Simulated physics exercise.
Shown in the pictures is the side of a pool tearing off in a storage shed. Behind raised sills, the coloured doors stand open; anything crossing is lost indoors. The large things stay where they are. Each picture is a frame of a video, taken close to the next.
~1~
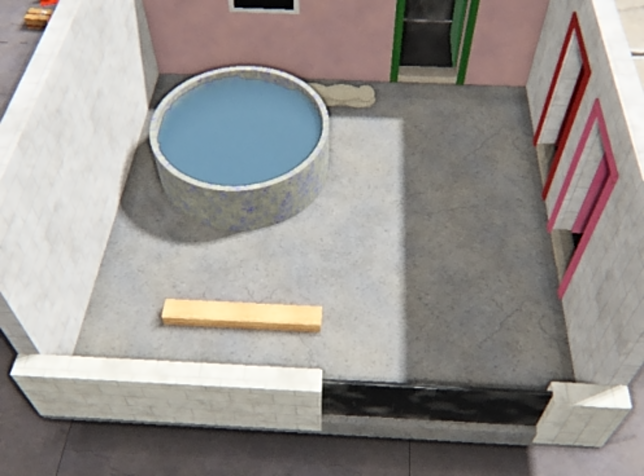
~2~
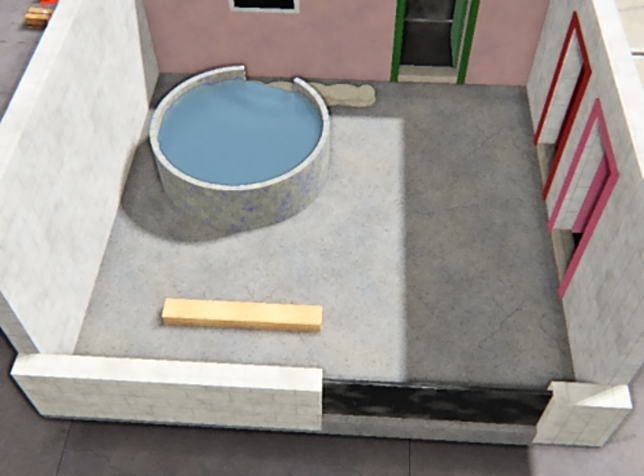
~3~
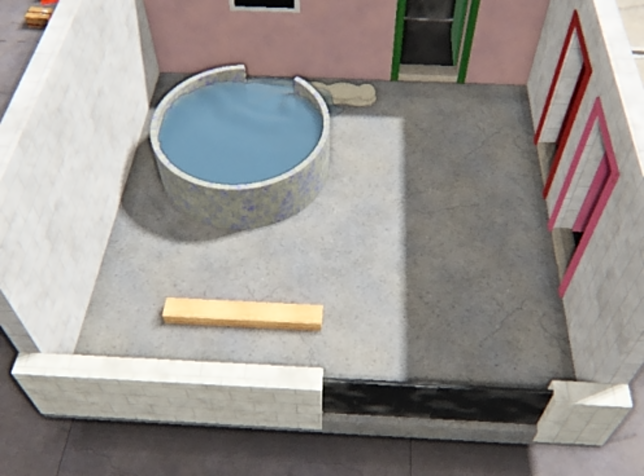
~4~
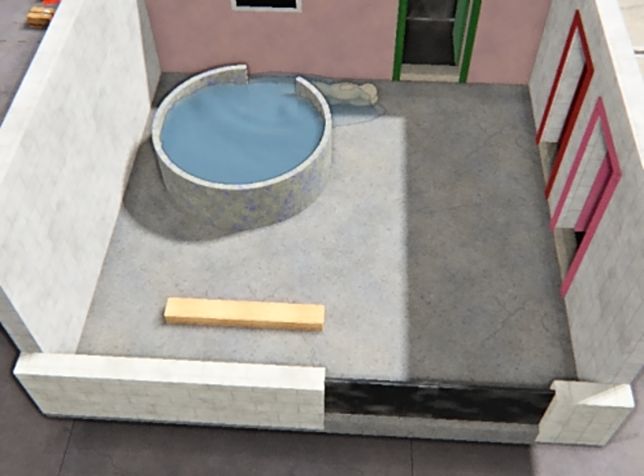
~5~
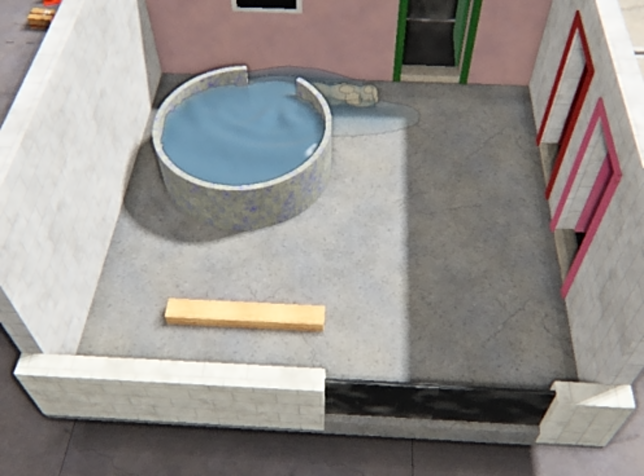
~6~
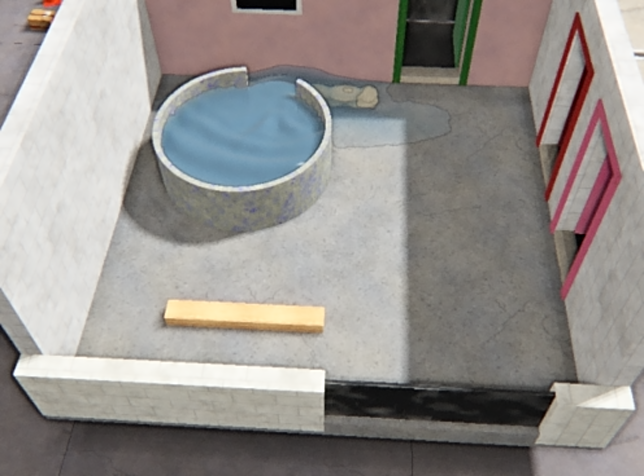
A round pool's far side breaks open, and water pours out, spreading right across the floor.
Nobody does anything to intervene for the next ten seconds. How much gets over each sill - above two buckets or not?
At the red door, above two buckets. At the pink door, not above two buckets. At the green door, not above two buckets.
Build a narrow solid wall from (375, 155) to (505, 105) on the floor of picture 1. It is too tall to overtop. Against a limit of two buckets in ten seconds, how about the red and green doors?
Note - red safe / green inundated.
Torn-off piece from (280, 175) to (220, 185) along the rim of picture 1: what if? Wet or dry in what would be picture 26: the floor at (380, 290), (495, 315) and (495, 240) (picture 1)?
Point by point: Soaked; soaked; soaked.
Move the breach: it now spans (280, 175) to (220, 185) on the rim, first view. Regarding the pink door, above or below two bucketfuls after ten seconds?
As for the pink door, it tops the mark.
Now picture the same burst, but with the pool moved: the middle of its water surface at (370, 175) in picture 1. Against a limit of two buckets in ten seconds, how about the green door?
Taking them one at a time, the green door overshoots the threshold.
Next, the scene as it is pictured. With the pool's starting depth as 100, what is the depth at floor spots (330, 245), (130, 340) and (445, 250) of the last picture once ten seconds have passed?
The depth comes out near 6, 14 and 4 per cent.
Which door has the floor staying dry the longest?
It has to be the one in pink.
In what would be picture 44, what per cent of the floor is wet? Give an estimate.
Close to 80 %.
A moment on, water covers 30 % of the floor; the red door not reached, the pink door not reached, the green door wet at the sill, nothing in.
Next, water covers 35 % of the floor; the red door under two buckets in, the pink door not reached, the green door wet at the sill, nothing in.
Then, water covers 50 % of the floor; the red door over two buckets in, the pink door wet at the sill, nothing in, the green door wet at the sill, nothing in.
Later, water covers 80 % of the floor; the red door over two buckets in, the pink door wet at the sill, nothing in, the green door wet at the sill, nothing in.
In the end, water covers 95 % of the floor; the red door far over two buckets in, the pink door wet at the sill, nothing in, the green door wet at the sill, nothing in.
